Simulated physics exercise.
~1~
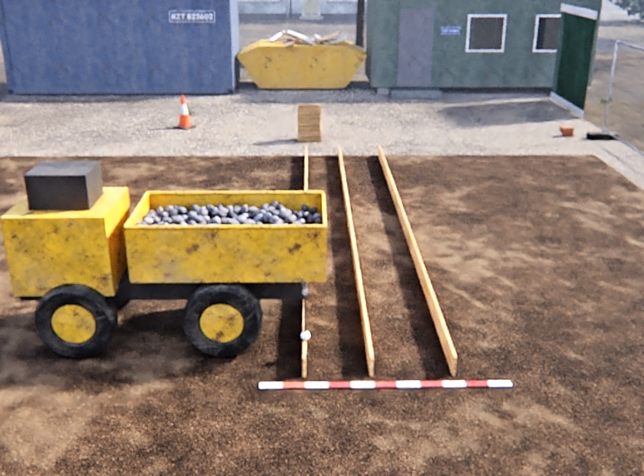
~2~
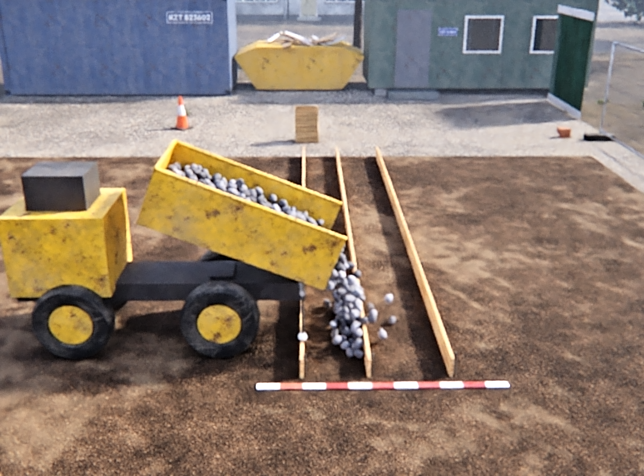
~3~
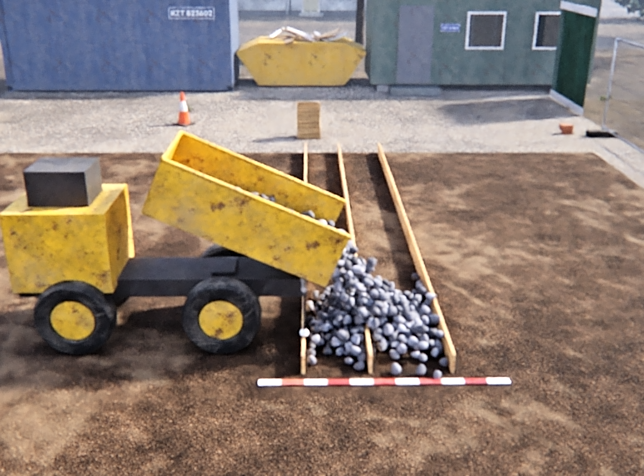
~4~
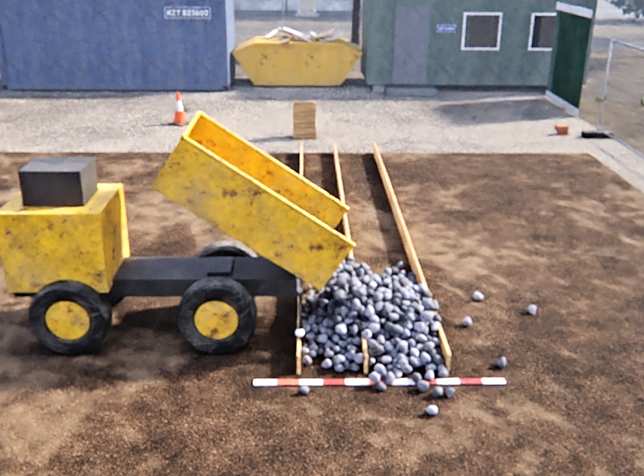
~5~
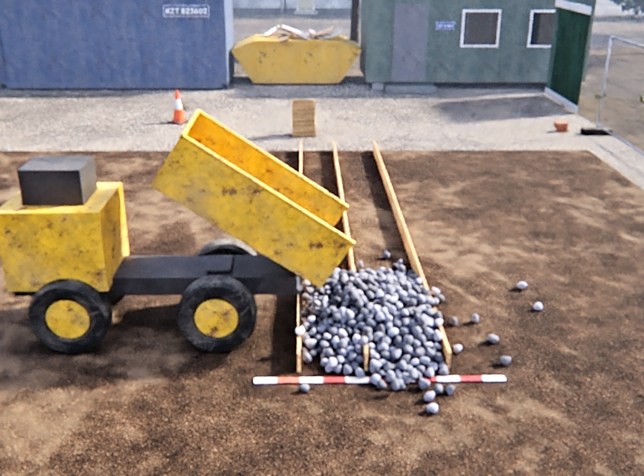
At the start, a yellow tipper truck loaded with round grey stones stands on brown ground, its rear beside three wooden boards laid in lines behind a red and white staff. The body tilts up, and stones begin to slide off its lower right end into the near bay. They keep pouring, spreading over the middle board into the far bay as the body empties. The body then tips more steeply, and the last stones run out. Finally the raised body is empty, and a heap fills both bays' front ends, with a few stones scattered beyond the boards and staff.
